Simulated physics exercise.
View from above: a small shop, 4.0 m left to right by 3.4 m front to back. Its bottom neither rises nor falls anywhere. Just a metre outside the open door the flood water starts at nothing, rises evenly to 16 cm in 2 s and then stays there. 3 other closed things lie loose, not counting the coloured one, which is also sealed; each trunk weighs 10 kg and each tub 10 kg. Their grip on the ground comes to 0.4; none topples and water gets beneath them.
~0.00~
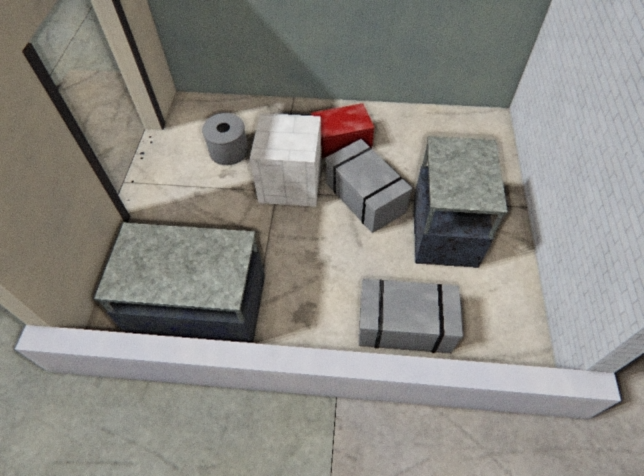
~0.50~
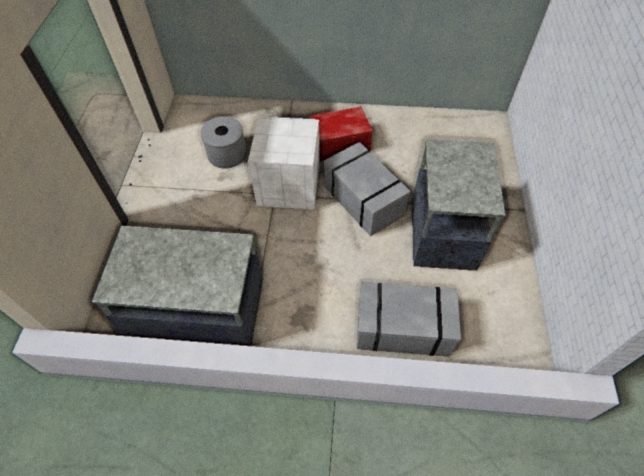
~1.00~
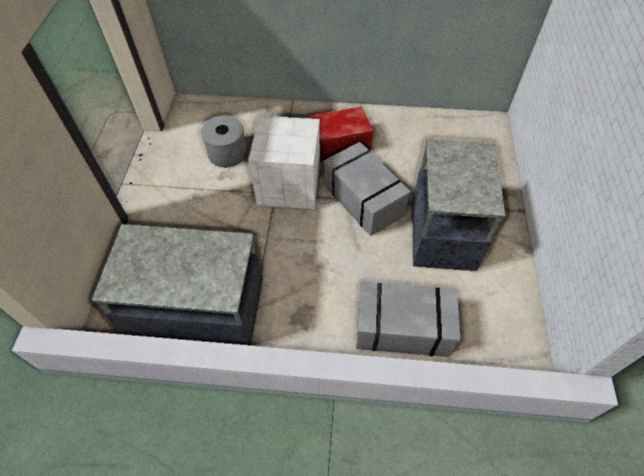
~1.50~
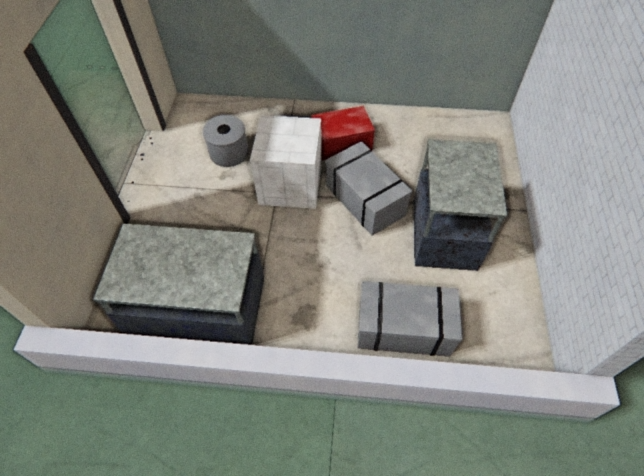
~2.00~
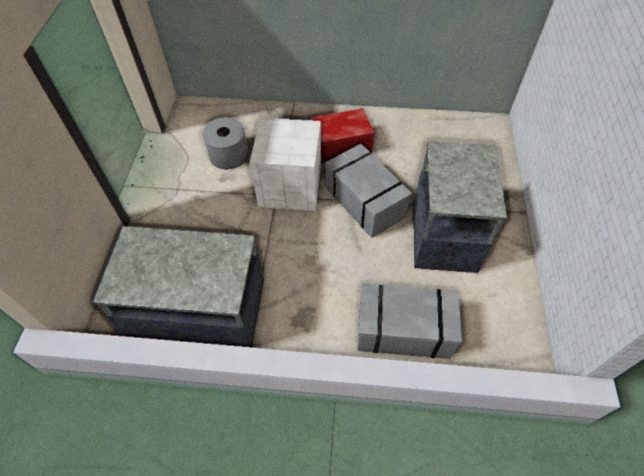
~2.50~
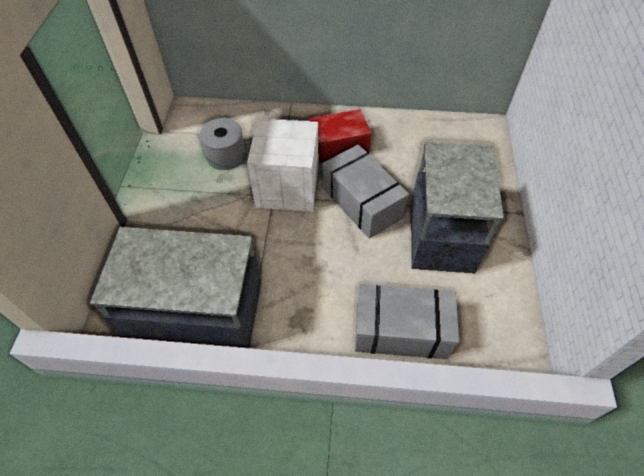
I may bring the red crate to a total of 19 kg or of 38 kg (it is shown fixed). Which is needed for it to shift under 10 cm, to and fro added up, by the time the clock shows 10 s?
The high one.
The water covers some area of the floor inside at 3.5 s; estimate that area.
At that time the wet patch spans about 4.0 m2.
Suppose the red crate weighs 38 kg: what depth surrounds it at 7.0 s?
Close to 6 cm deep.
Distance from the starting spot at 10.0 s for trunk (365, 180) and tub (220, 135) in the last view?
Net displacement, in order: 20 cm; 300 cm.
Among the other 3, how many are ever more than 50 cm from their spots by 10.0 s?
I make it 2.
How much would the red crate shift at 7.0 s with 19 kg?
About 10 cm.
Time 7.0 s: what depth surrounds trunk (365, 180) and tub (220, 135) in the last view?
Roughly 3 and 4 cm.
After 3.5 s the red crate would be 0 cm from its start with 19 kg and 0 cm from its start with 38 kg; 0 cm of water round it then.
After 4.5 s the red crate would be 0 cm from its start with 19 kg and 0 cm from its start with 38 kg; 4 cm of water round it then.
After 7.0 s the red crate would be 9 cm from its start with 19 kg and 2 cm from its start with 38 kg; 6 cm of water round it then.
After 10.0 s the red crate would be 19 cm from its start with 19 kg and 2 cm from its start with 38 kg; 8 cm of water round it then.
